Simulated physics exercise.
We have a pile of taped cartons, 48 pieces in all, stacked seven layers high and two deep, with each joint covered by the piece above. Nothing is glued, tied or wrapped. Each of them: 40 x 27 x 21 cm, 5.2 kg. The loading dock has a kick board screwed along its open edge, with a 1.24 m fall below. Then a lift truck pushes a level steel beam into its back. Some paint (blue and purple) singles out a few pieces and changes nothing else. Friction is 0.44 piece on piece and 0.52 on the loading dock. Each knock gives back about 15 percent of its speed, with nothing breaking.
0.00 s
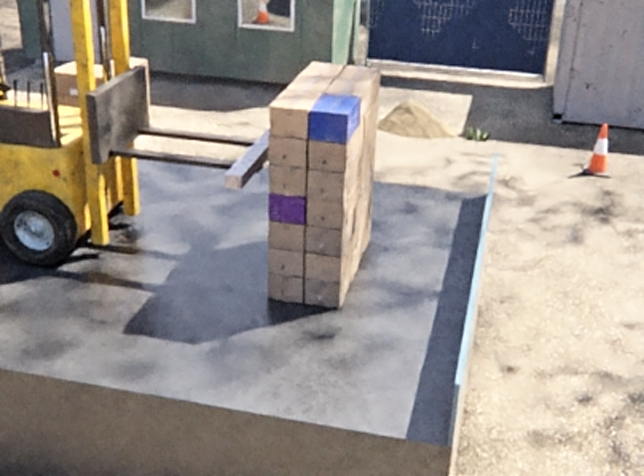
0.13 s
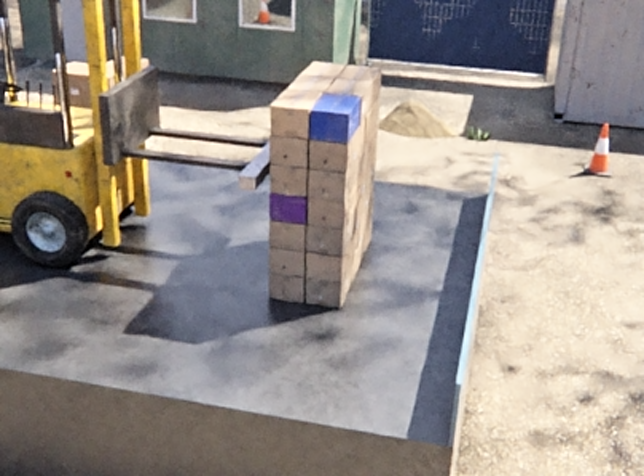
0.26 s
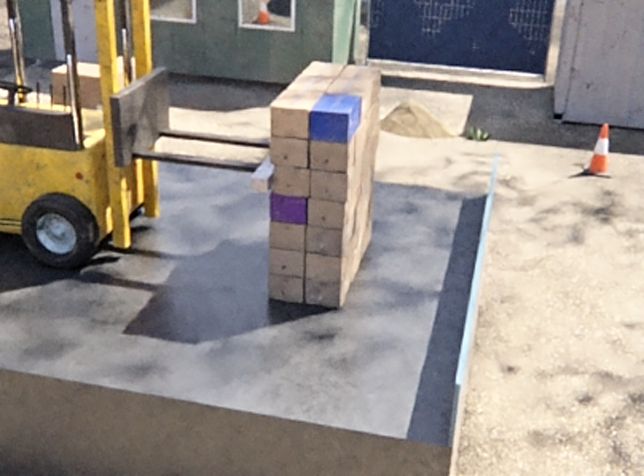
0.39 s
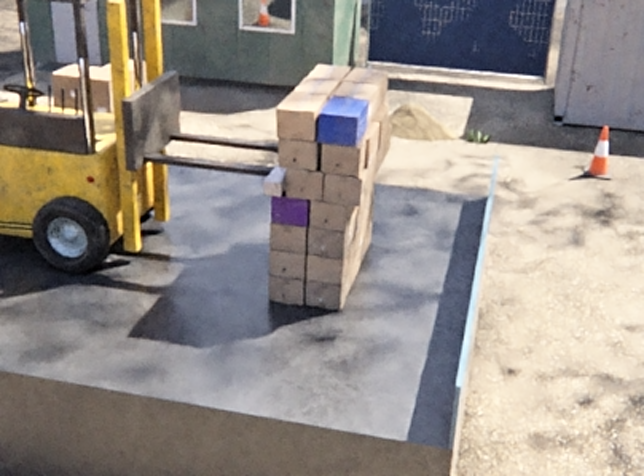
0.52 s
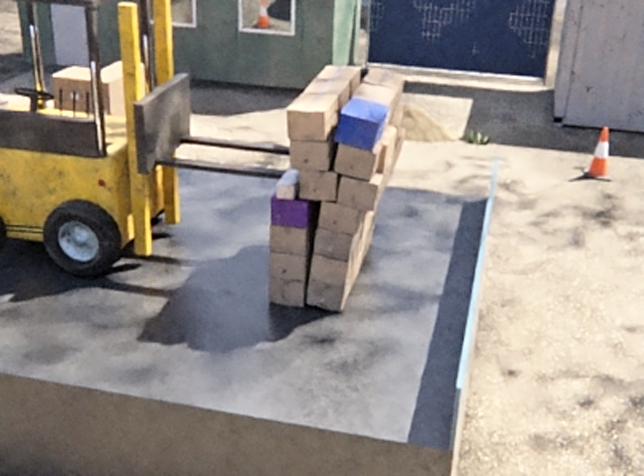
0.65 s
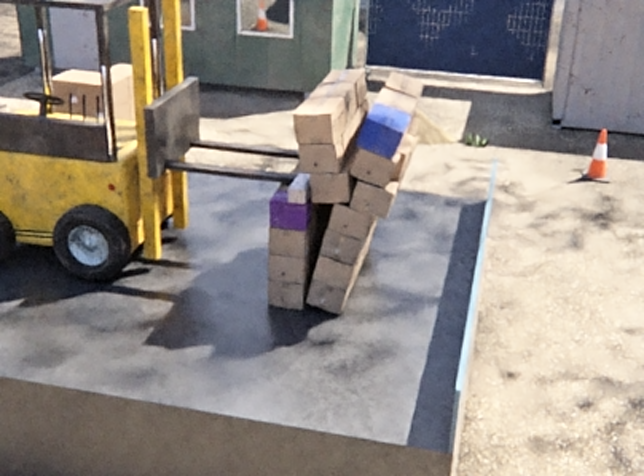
On a loading dock, a yellow forklift drives right, its beam pushing into stacked cartons and leaning the upper ones rightward.
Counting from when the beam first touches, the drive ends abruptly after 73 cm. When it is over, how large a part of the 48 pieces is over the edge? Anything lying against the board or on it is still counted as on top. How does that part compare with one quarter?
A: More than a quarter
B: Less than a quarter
The answer is B.
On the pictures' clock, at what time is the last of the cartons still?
At about 3.0 s.
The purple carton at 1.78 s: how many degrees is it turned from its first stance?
Around 0° from its start.
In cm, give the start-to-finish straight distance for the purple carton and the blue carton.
Purple ends up 0 cm away; blue ends up 330 cm away.
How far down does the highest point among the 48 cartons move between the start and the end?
Around 65 centimetres.
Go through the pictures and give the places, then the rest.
In the first frame (we follow the side turned to the camera), beam (235, 182) 15 cm from the stack; blue carton (328, 127); purple carton (286, 209); no piece has moved.
The second frame shows beam (248, 183) 6 cm from the stack; purple carton (287, 209).
The third frame shows beam (260, 185) 28 mm in; blue carton (329, 127); 7 stirred so far.
The fourth frame shows beam (273, 189) 12 cm in; blue carton (337, 130) displaced 58 mm; 22 stirred so far.
The fifth frame shows beam (286, 192) 21 cm in; blue carton (357, 133) tipped 10°; steepest lean 10°, the carton at (355, 163); 34 stirred so far.
The sixth frame shows beam (298, 196) 30 cm in; blue carton (380, 139) tipped 17°; purple carton (287, 216); 34 stirred so far.
Around 0.84 s, none of the 48 cartons over the edge, 34 disturbed; blue carton tipped 25°, 9 cm lower.
Around 1.12 s, none of the 48 cartons over the edge, 34 disturbed; blue carton tipped 52°, 53 cm lower.
Around 1.78 s, 7 of the 48 cartons over the edge; blue carton tipped 62°, 2.46 m lower; purple carton displaced 19 mm.
Finally (3.4 s), 7 of the 48 cartons over the edge; blue carton on its side; purple carton displaced 20 mm. That is 15 per cent. Seen by the last camera, middles, blue carton near (608, 468), purple carton near (288, 212).
